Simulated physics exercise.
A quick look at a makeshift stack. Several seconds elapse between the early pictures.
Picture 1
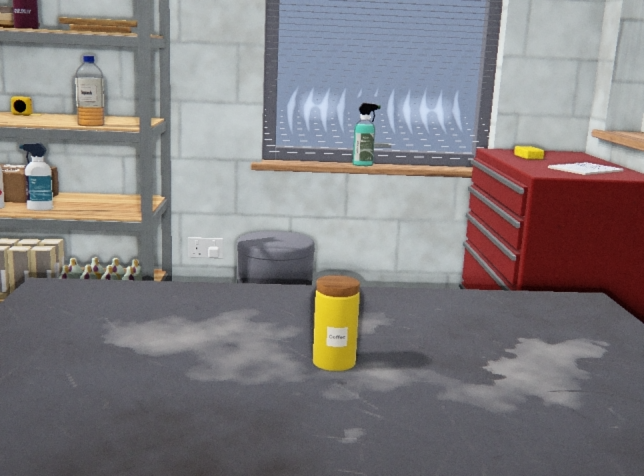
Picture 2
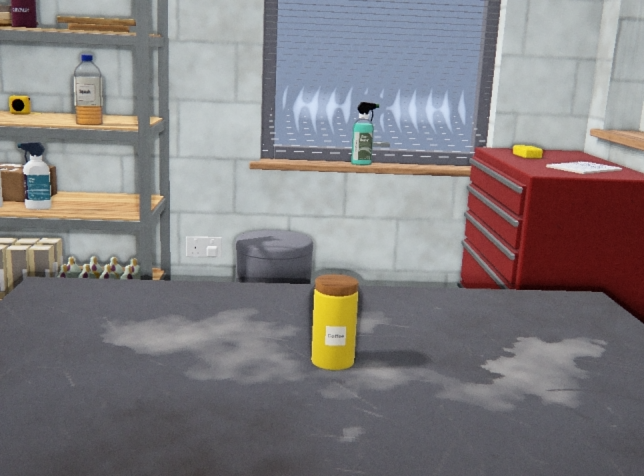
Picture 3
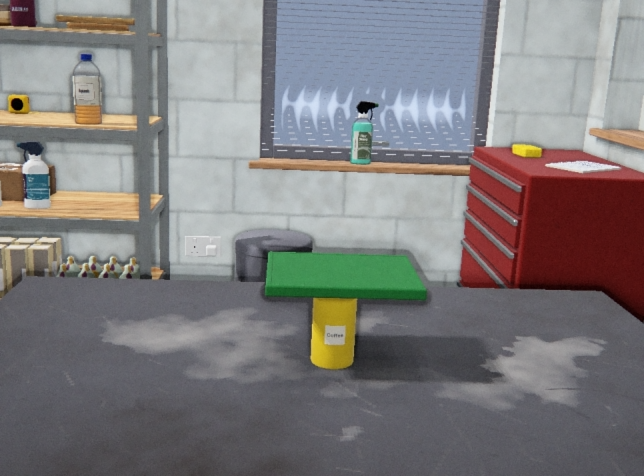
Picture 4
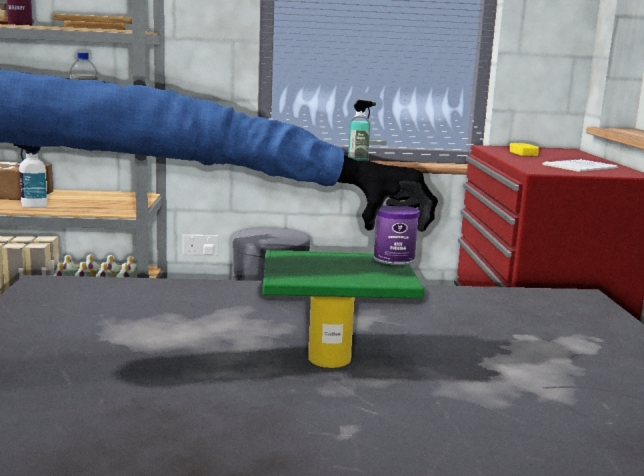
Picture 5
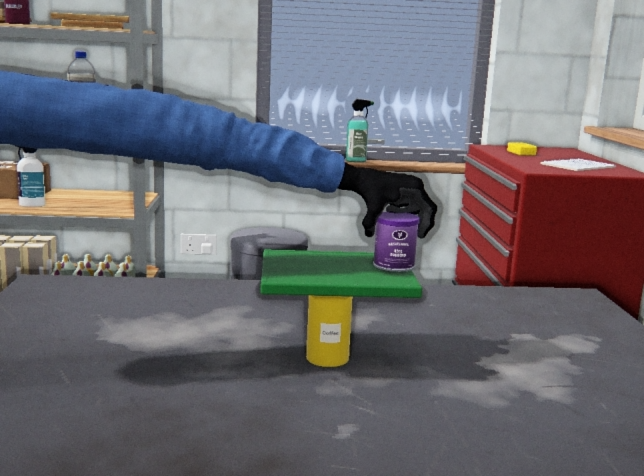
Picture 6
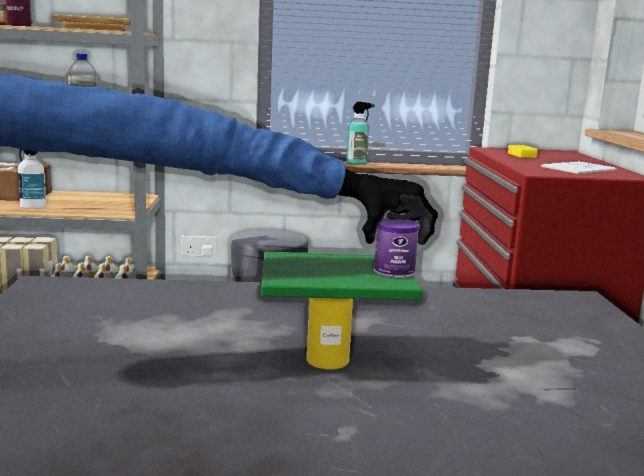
A green lid appeared flat on top of the yellow jar on the table, then a gloved hand in a blue sleeve lowered a purple tin onto the lid's right side.
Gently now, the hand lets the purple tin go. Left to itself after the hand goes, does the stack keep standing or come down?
I reckon the stack can't bear the weight there.
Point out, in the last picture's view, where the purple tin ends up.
At about (459, 350).
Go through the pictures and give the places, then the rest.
In the first frame, the last thing is not in view yet.
In the second frame, the last thing is not in view yet.
In the third frame, the last thing is not in view yet; green lid (342, 274).
In the fourth frame, still above its spot; purple tin (396, 235); green lid (340, 273).
In the fifth frame, still above its spot; purple tin (396, 241); green lid (337, 272).
In the sixth frame, in place under the hand; purple tin (396, 248); green lid (338, 274).
Then, 0.40 s on from there, purple tin now fallen; green lid on its side.
Then, 0.60 s on from there, green lid now fallen.
In the end, fallen, green lid and purple tin; yellow jar unmoved. At the end, from the last picture's camera, purple tin near (459, 350). The stack gives way.
